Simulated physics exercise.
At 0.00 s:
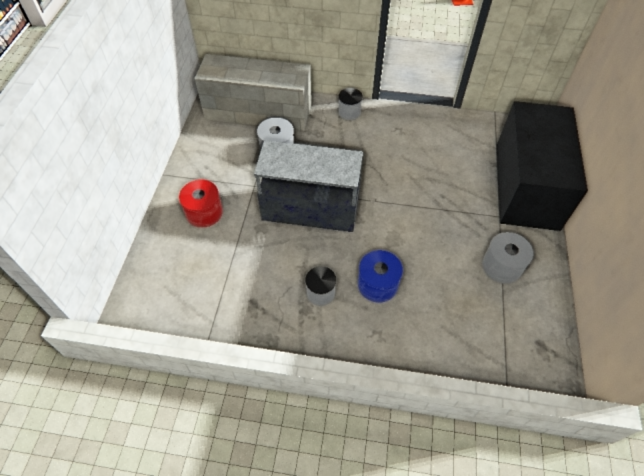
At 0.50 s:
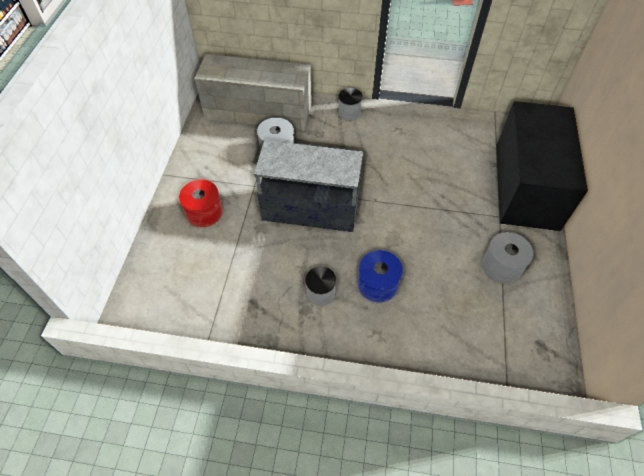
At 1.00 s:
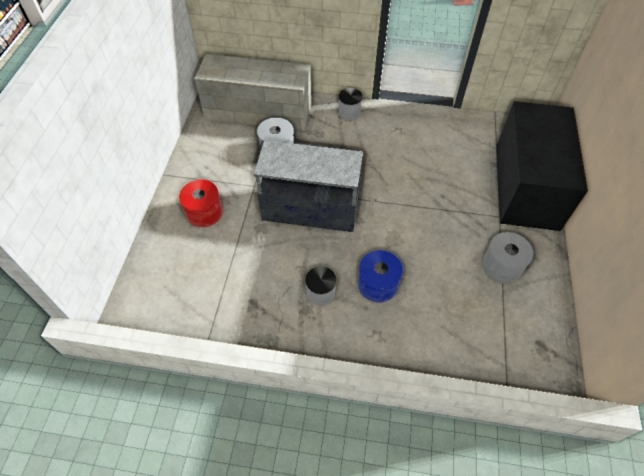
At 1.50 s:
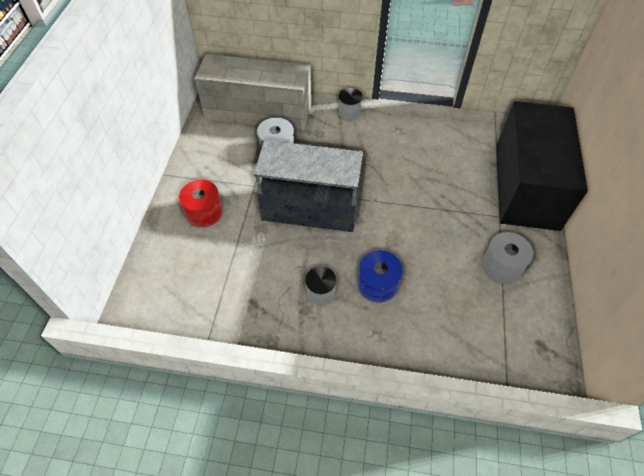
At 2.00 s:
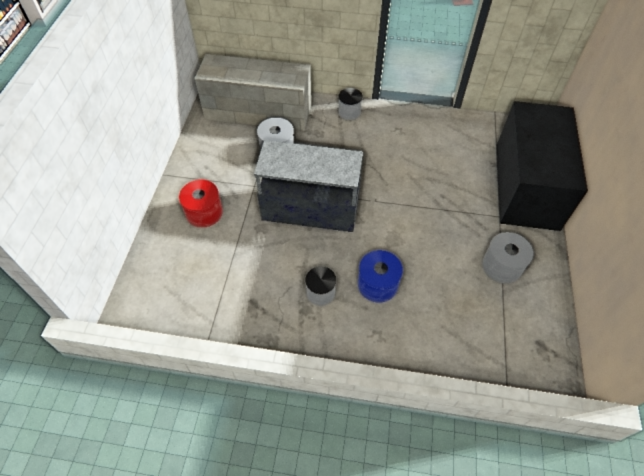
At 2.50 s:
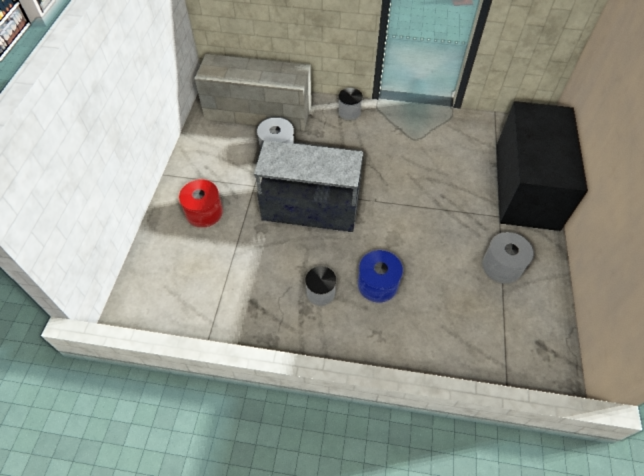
A pale-walled ground-floor office with a stone-tiled floor is seen from high above, with a doorway in the back wall. A black cabinet stands at the right, a grey-topped counter near the middle and a low grey block behind, among a red tub at left, a blue tub in front, and grey and white round containers. The tiled ground outside turns blue-green as water covers it, then a small wet patch spreads in through the doorway, while the objects and camera stay still.
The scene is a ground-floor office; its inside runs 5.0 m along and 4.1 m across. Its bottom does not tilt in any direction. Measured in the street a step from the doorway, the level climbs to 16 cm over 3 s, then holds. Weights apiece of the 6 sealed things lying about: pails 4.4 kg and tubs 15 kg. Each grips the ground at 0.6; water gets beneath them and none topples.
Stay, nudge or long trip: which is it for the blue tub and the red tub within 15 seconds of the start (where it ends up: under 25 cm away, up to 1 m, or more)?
By then the blue tub hardly moves and the red tub hardly moves.
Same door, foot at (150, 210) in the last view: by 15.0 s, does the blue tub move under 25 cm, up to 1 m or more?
The blue tub hardly moves at all.
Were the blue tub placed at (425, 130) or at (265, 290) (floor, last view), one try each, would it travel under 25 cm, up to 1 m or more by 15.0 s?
From the first spot it would drift a bit, and from the second it would stay roughly in place.
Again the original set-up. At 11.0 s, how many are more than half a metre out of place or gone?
The number by then is 0.
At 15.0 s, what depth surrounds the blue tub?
I'd say around 6 cm.
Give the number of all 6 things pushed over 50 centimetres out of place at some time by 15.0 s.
I count 0 of them.
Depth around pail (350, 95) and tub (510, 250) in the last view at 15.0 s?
5 and 8 cm.
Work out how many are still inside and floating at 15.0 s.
1.
After 3.5 s the blue tub is near (381, 268), 0.0 m from its start, aground; the red tub is near (199, 195), 0.0 m from its start, aground; 0 afloat.
After 6.8 s the blue tub is near (381, 268), 0.0 m from its start, aground; the red tub is near (199, 195), 0.0 m from its start, aground; 0 afloat.
After 11.0 s the blue tub is near (381, 268), 0.0 m from its start, aground; the red tub is near (199, 195), 0.0 m from its start, aground; 0 afloat.
After 15.0 s the blue tub is near (381, 268), 0.0 m from its start, aground; the red tub is near (199, 195), 0.0 m from its start, aground; 1 afloat.
